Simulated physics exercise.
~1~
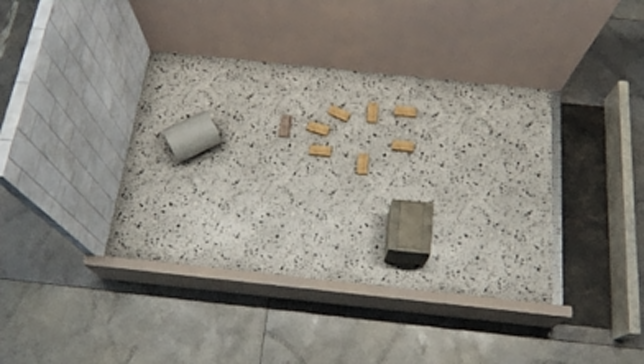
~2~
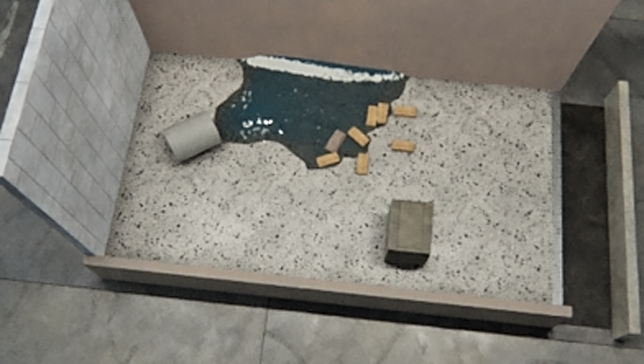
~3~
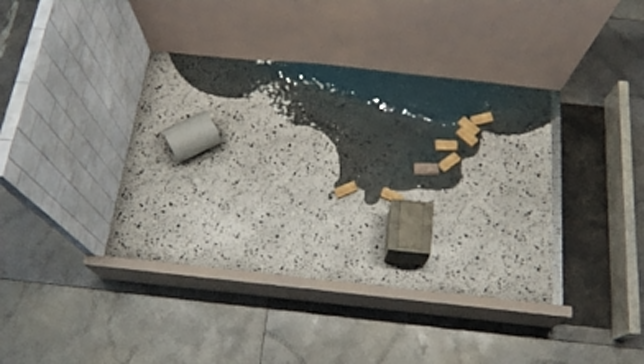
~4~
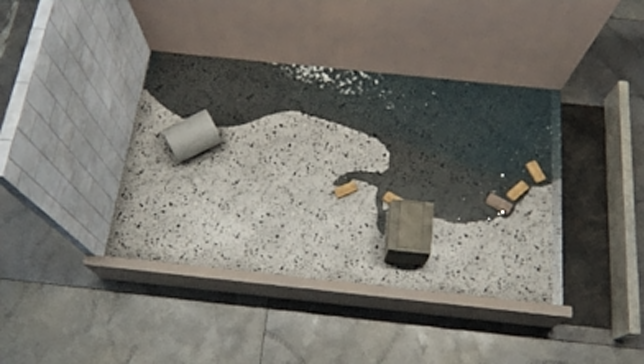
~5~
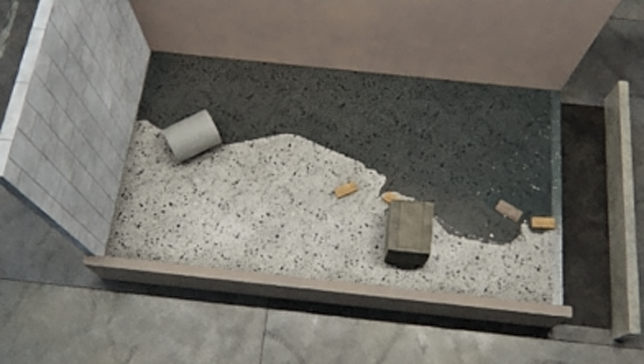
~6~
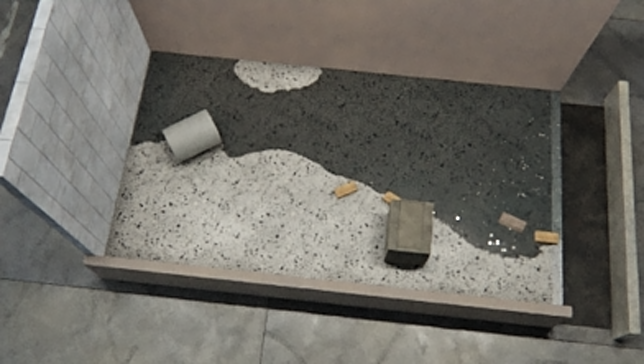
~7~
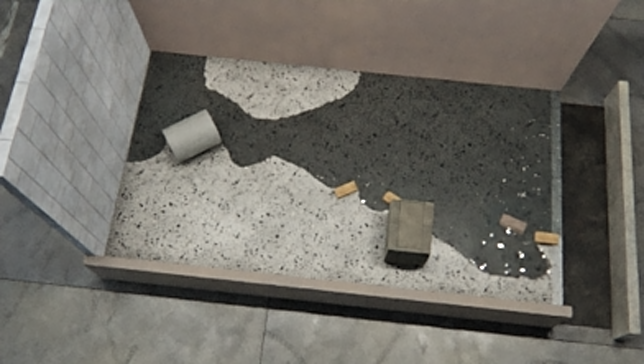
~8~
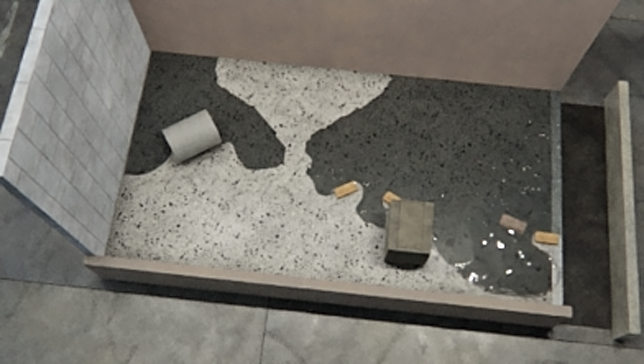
The footage shows water spreading from the back wall of a speckled-floor enclosure, sweeping small orange and brown pieces rightward past a cylinder and a dark block that stay put, until several vanish from view and the water thins, leaving four pieces resting among dark wet patches.
